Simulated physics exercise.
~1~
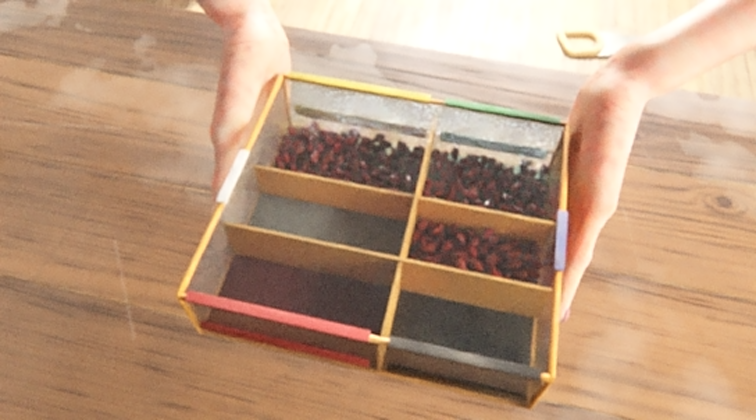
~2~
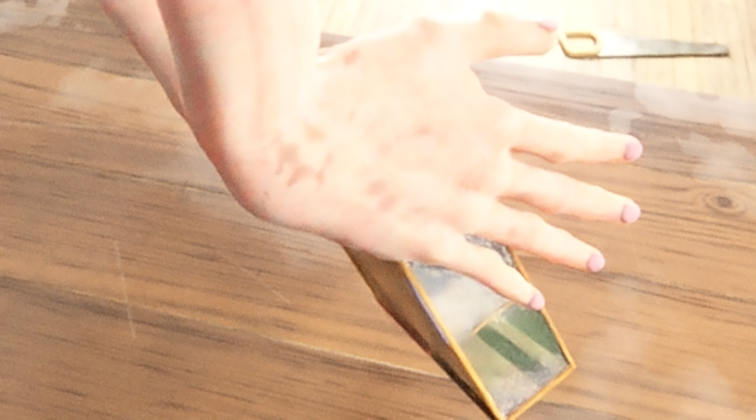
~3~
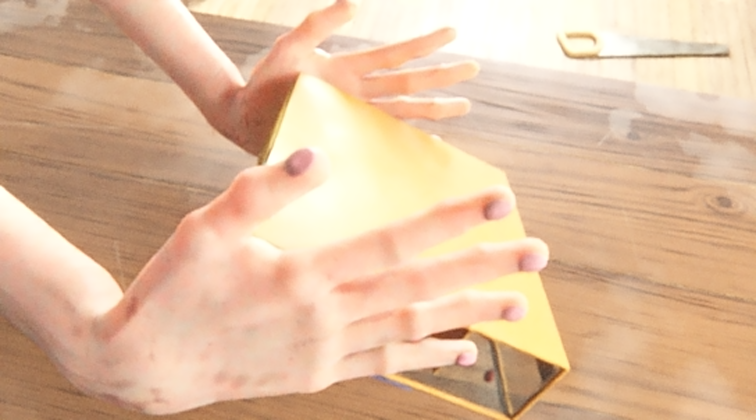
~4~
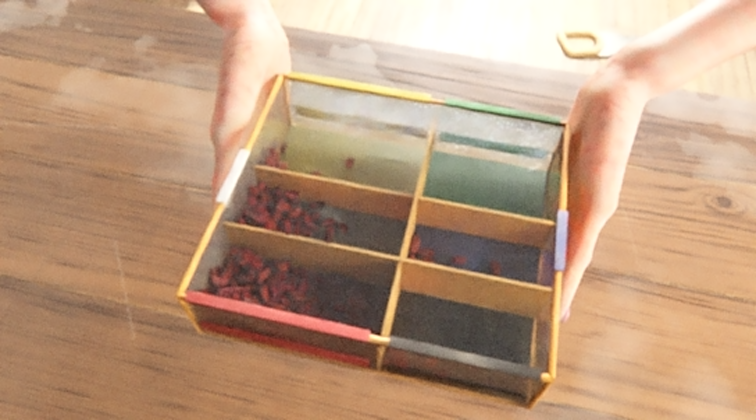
Hands tipping a clear-lidded compartment box of dark red beans right over and back level, leaving most in the front-left and middle-left sections.
